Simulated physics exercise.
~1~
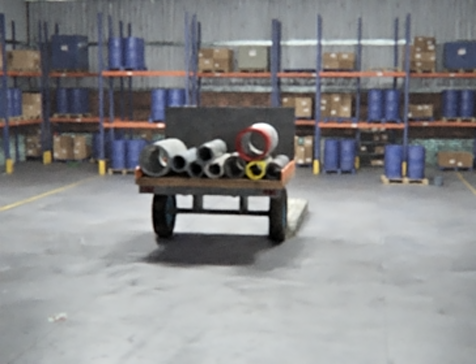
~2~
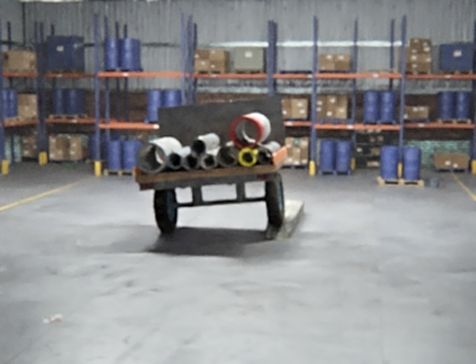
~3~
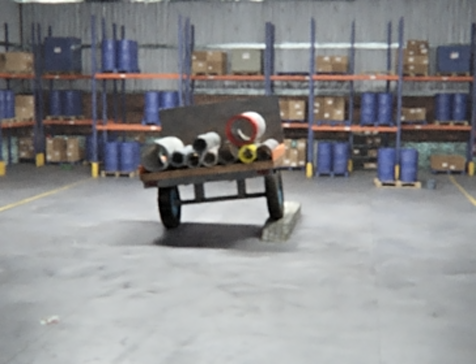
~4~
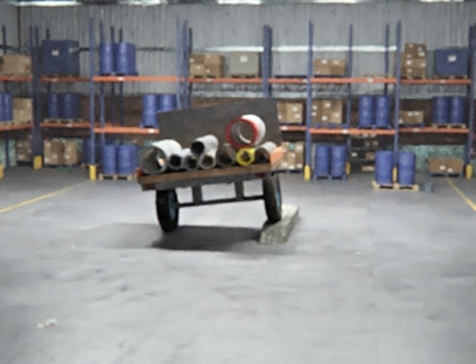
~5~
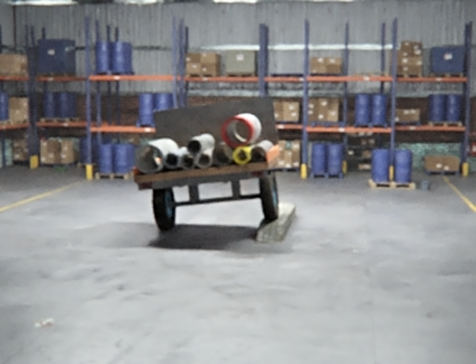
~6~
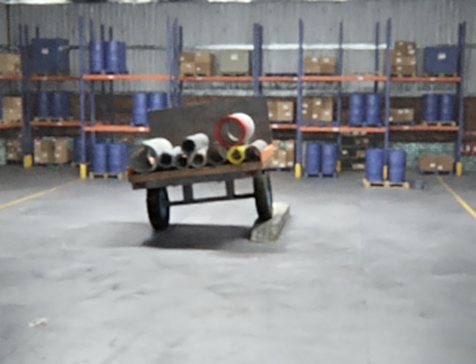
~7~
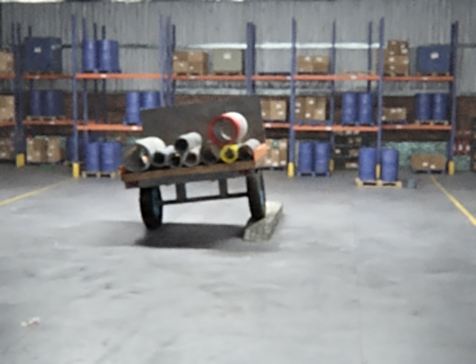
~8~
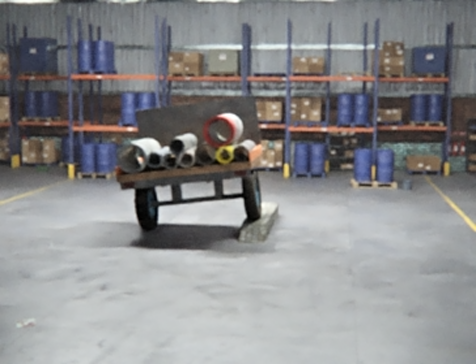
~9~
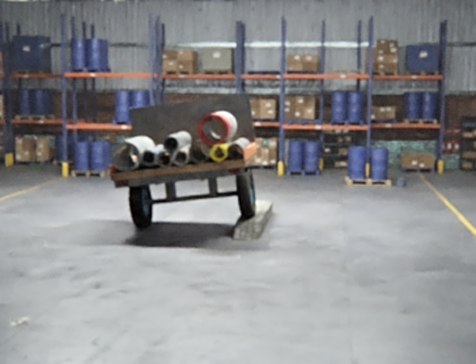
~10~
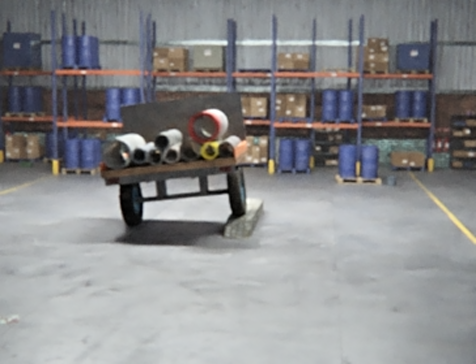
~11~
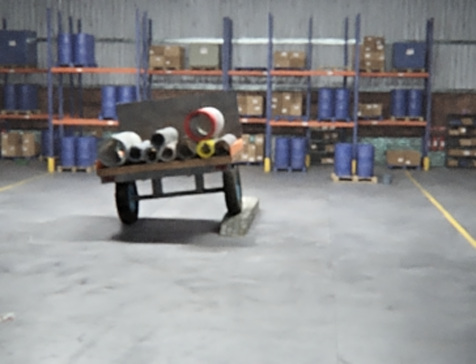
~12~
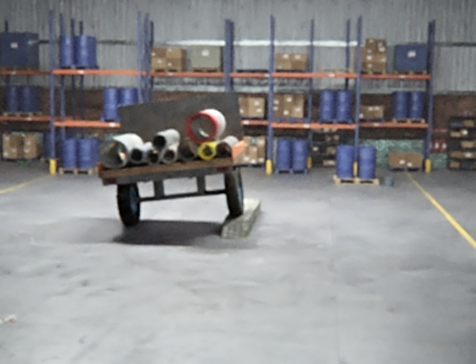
In a warehouse lined with tall racks of blue drums and cardboard boxes, a flat two-wheeled trailer stands on the grey floor, loaded with concrete pipes whose open ends face us. Most are grey, with a yellow one low toward the right and a larger red one resting on top of the others. The trailer creeps away and its right wheel climbs a low concrete ramp, tilting the deck down to the left. It halts there, still leaning, as the view pans slightly right. The yellow and red pipes stay aboard, and nothing falls off.
